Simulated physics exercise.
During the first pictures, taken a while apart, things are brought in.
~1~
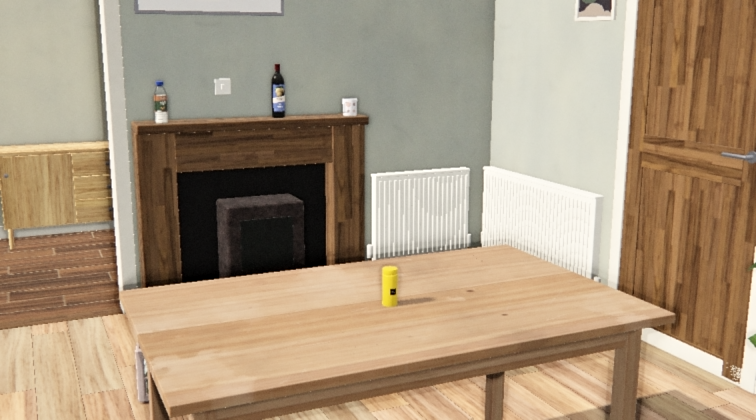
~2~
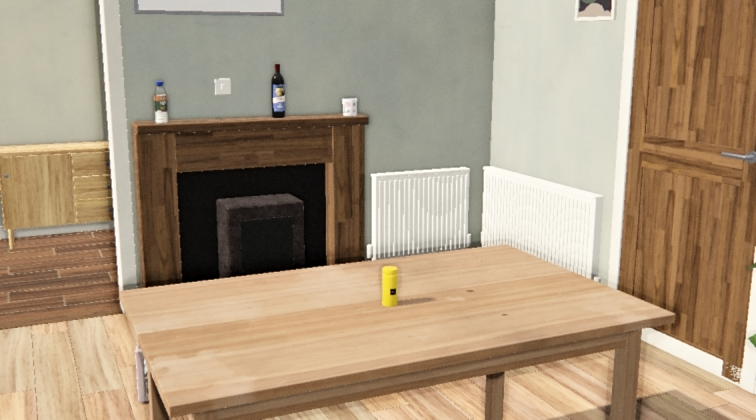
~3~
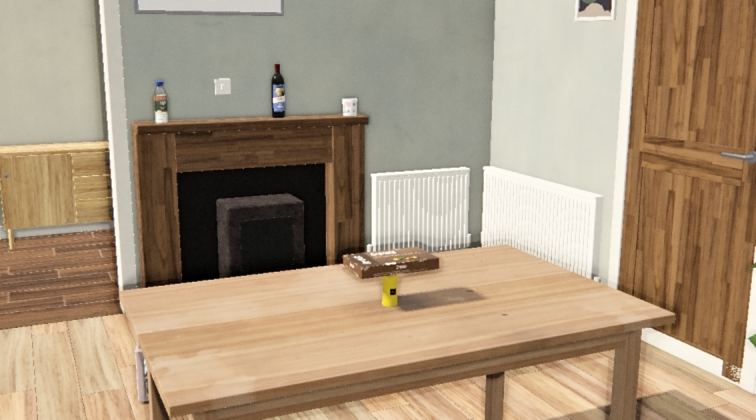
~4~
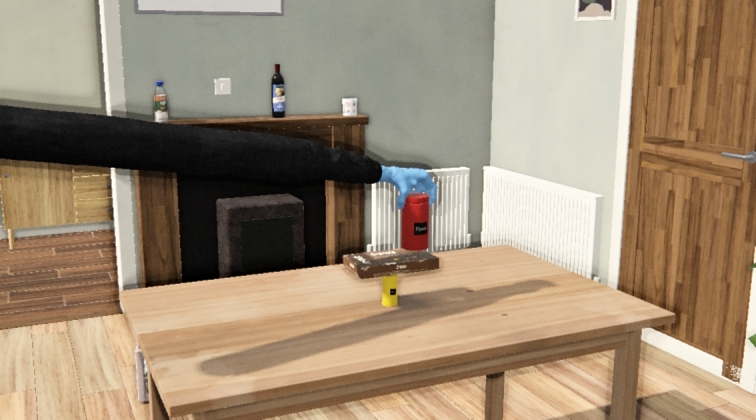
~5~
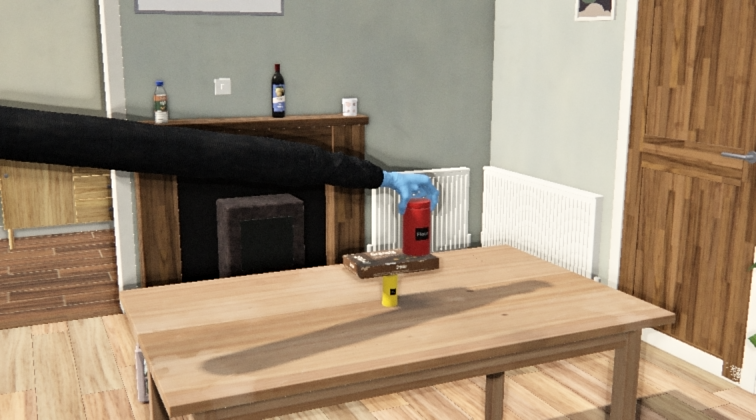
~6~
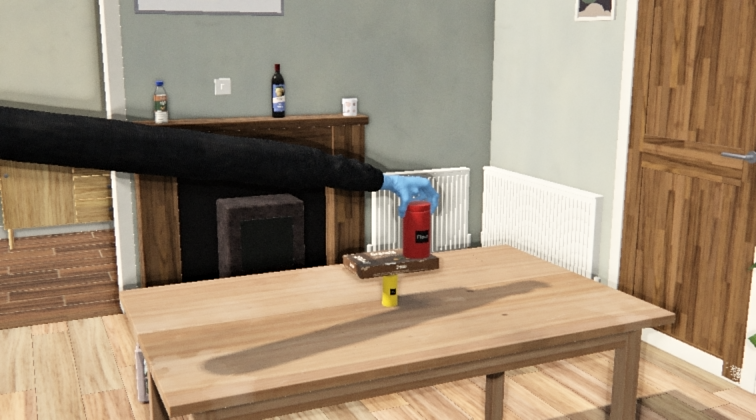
Red jar being lowered by a blue-gloved hand onto a brown box that appeared atop a yellow shaker on a wooden table.
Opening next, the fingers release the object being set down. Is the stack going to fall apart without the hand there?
Yes.
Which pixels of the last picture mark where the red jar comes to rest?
At about (469, 287).
Then, 0.40 s after the last picture, red jar now fallen; brown packet tipped 68° from how it was.
Then, 0.60 s after the last picture, brown packet on its side.
At rest, fallen, red jar and brown packet; yellow shaker in place. Seen from the same camera at the end, red jar near (468, 287). The stack gives way.
